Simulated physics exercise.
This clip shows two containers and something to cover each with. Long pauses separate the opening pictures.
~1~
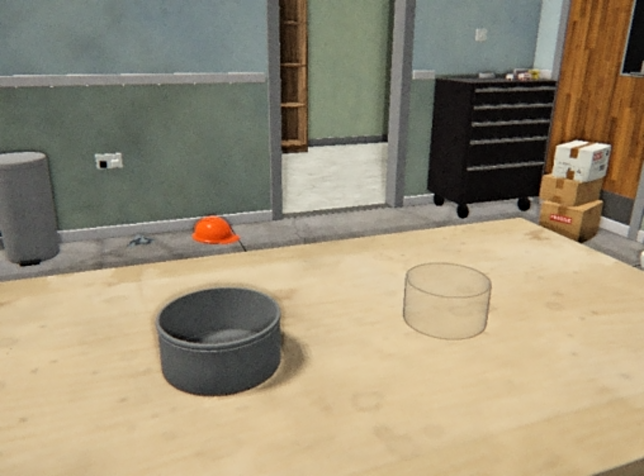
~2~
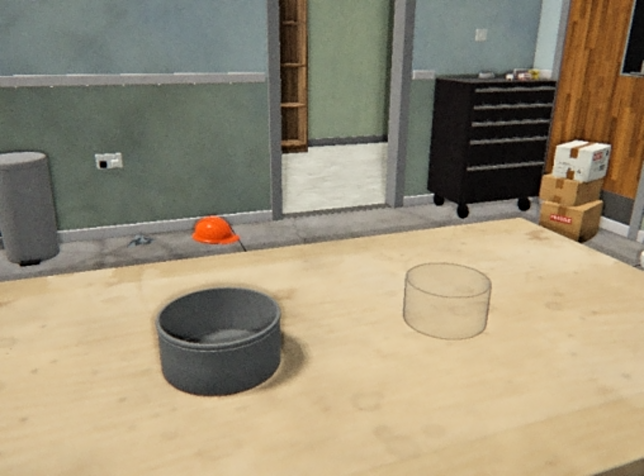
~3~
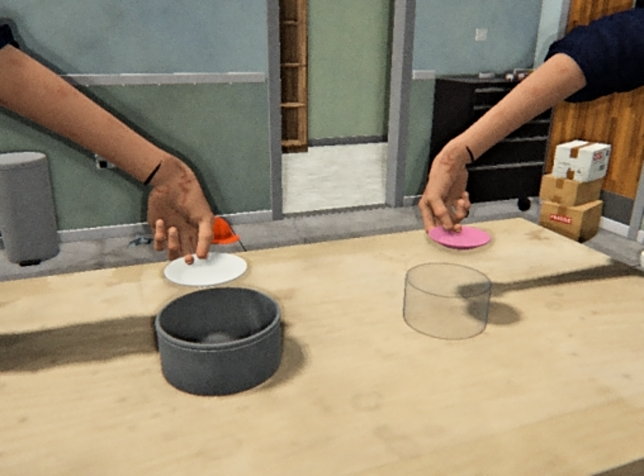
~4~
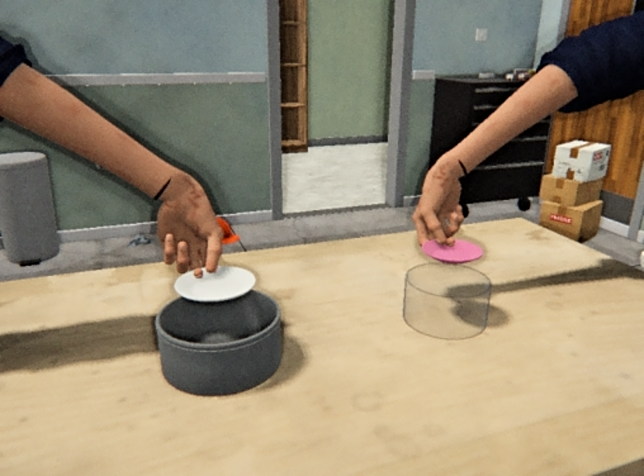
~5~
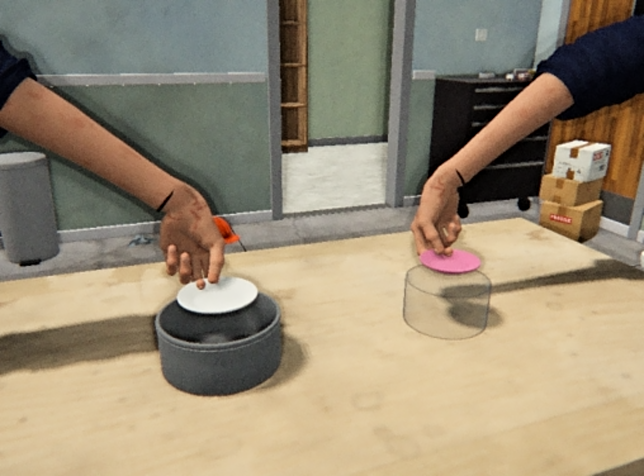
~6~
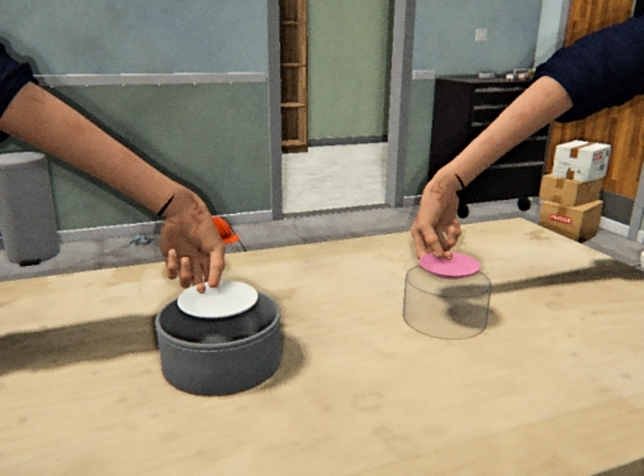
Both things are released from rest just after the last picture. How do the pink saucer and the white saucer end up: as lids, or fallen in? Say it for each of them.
Result: Watch the pink saucer go in; watch the white saucer go in.
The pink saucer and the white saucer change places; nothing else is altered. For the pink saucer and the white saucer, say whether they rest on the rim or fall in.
The pink saucer sinks inside, the white saucer goes in.
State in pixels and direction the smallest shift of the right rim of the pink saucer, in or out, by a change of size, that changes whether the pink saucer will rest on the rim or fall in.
Right, by around 8 pixels.
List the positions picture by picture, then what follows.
In the first picture, left jar (221, 337).
In the second picture, right glass (446, 299).
In the third picture, still on the way; pink saucer (459, 239); left jar (221, 337).
In the fourth picture, still on the way; white saucer (216, 286); right glass (446, 299).
In the fifth picture, still on the way; pink saucer (450, 263); left jar (221, 337).
In the sixth picture, in place, still held; pink saucer (449, 267); white saucer (219, 302); right glass (446, 299).
Then, 0.14 s later than the last frame, pink saucer shifted a little near (446, 294); white saucer shifted a little near (221, 332).
When it is over, the pink saucer falls in, near (445, 312); the white saucer falls in, near (222, 353).
